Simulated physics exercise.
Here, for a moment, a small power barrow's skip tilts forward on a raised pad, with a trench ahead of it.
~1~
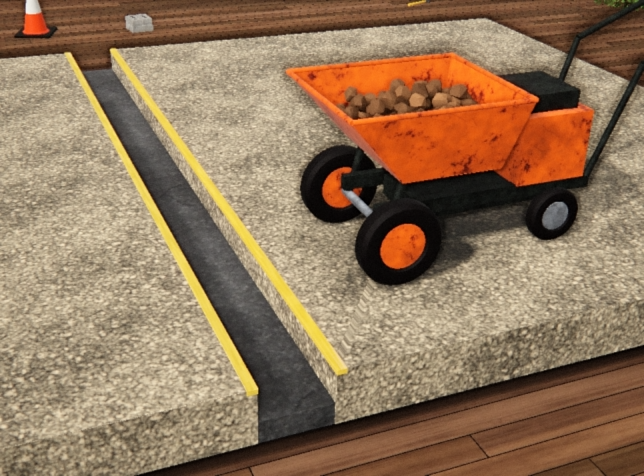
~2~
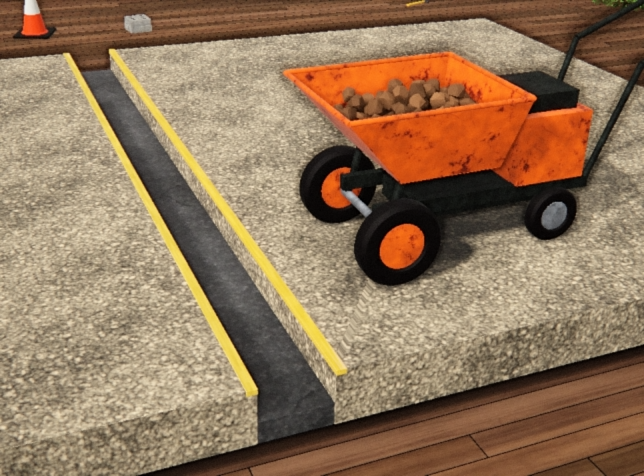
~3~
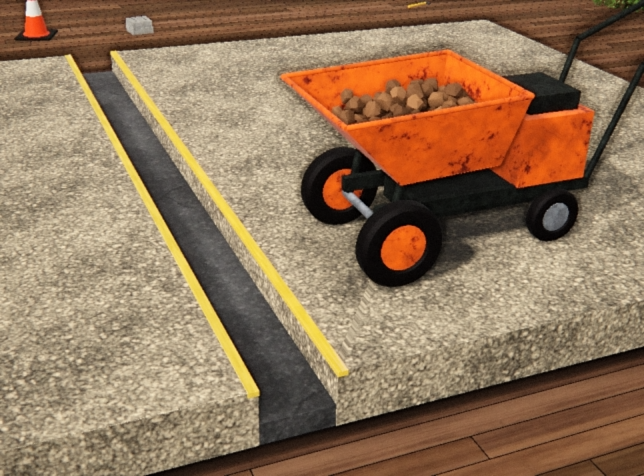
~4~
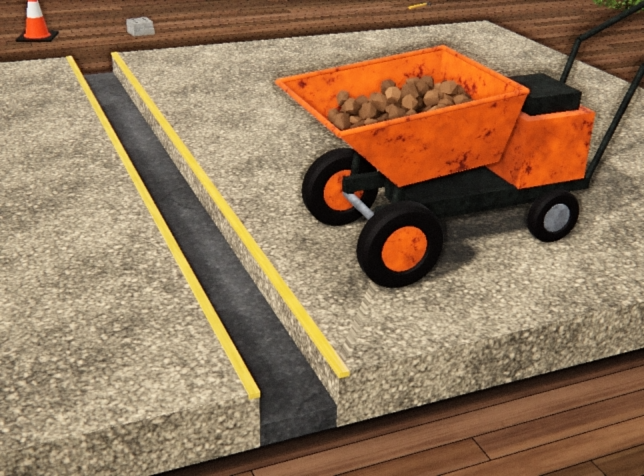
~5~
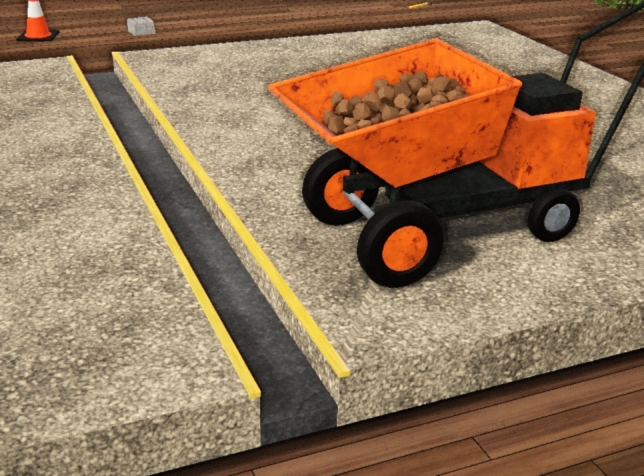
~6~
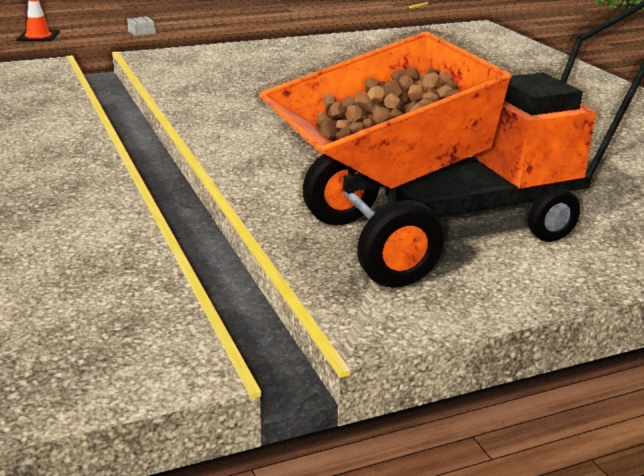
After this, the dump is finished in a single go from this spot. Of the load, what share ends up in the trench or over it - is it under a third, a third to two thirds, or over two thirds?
Inside: A third to two thirds.
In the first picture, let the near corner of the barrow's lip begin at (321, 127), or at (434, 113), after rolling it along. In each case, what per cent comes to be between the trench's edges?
10 and 50 percent, in that order.
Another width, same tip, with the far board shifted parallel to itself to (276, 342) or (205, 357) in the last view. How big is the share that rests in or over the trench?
Lab note: Try one about 0 %, try two about 80 %.
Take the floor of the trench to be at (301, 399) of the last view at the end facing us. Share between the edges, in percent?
It works out to some 40 percent.
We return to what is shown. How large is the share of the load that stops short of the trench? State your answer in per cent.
Roughly 0 percent.
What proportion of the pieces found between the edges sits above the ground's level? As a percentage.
My estimate would be close to 20 per cent.
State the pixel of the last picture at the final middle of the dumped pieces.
Last view, centre at rest - approx. (210, 292).
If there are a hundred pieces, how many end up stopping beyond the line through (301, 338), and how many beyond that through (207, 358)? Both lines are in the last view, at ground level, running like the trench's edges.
First some 70, then 20 per cent.
Shortly afterwards, skip tipped steeply; the whole lot in the skip.
Next, skip tipped right over; the bulk in the skip; a little in or heaped over the trench; a little beyond it; only a few falling.
Some moments later, skip tipped right over; near a quarter in the skip; near half in or heaped over the trench; near a quarter beyond it.
In the end, skip tipped right over; near a quarter in the skip; near half in or heaped over the trench; near a quarter beyond it.
